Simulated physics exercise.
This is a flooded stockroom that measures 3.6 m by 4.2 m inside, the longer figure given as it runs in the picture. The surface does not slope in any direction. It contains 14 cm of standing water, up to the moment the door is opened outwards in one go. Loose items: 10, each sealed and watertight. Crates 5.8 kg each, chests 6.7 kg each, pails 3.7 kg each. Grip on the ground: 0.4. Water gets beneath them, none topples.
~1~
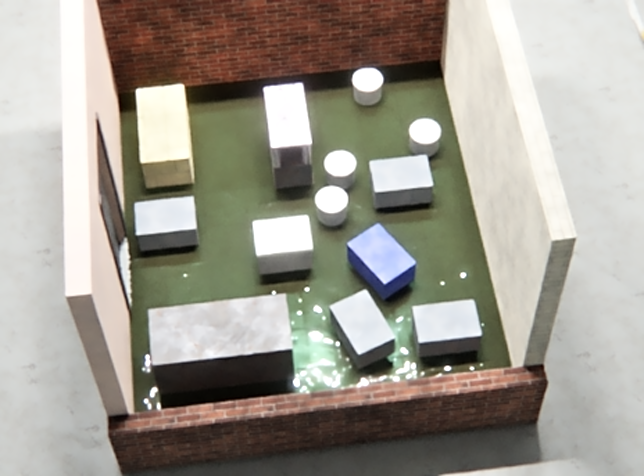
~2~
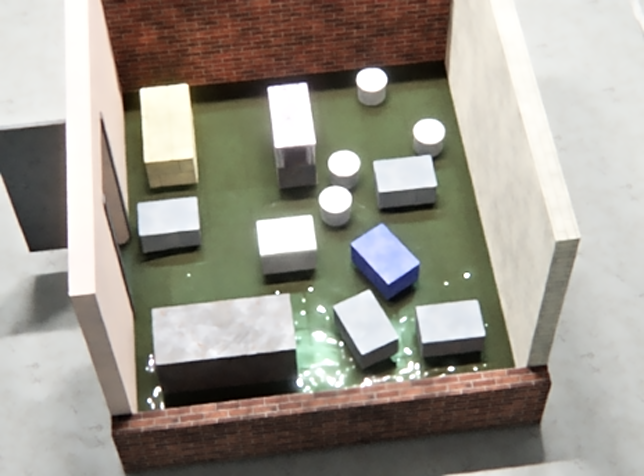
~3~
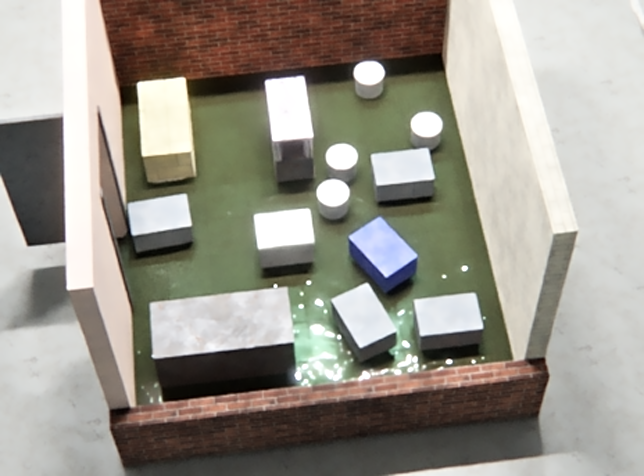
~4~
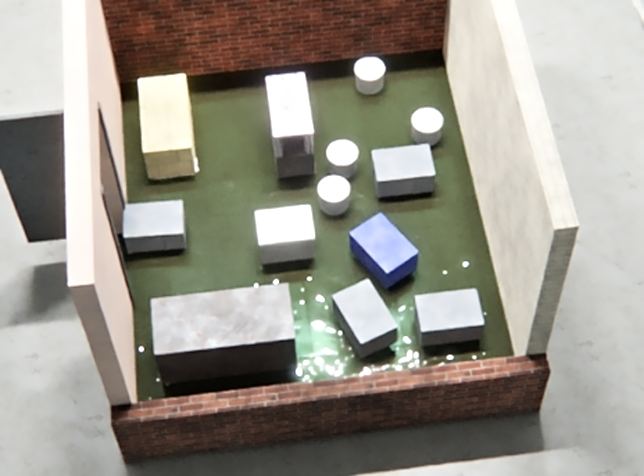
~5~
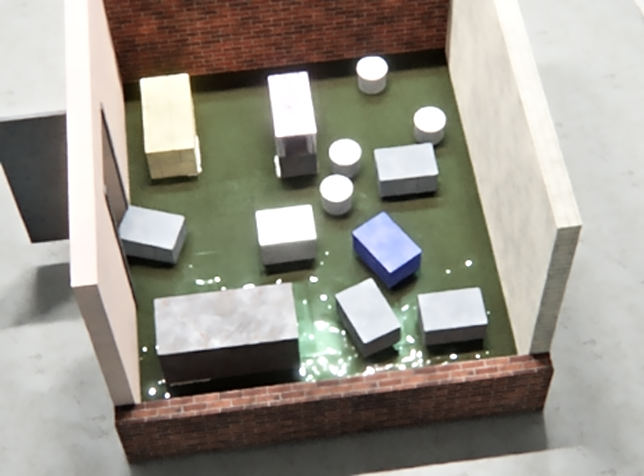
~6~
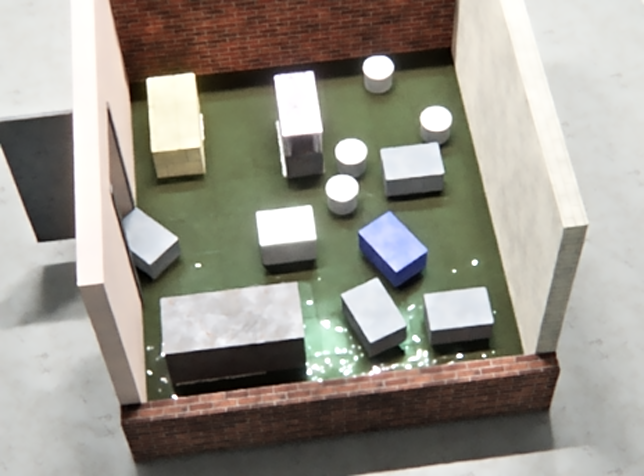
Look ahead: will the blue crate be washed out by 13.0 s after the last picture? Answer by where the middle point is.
The blue crate is still inside.
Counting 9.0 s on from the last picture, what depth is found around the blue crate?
Depth: About 10 cm.
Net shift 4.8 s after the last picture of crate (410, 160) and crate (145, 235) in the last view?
The first is 30 cm off, the second is gone out.
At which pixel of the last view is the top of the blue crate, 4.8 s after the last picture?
It should be close to pixel (351, 247).
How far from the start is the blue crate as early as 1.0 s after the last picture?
Displacement by then near 5 cm.
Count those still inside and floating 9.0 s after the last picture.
At that time, 8.
Then, 1.0 s after the last picture the blue crate is near (386, 242), 0.1 m from its start, afloat; 1 of 10 are out; 9 afloat.
Then, 4.8 s after the last picture the blue crate is near (351, 247), 0.4 m from its start, afloat; 1 of 10 are out; 9 afloat.
Then, 9.0 s after the last picture the blue crate is near (321, 243), 0.7 m from its start, afloat; 2 of 10 are out; 8 afloat.
Then, 13.0 s after the last picture the blue crate is near (261, 237), 1.3 m from its start, afloat; 3 of 10 are out; 7 afloat.
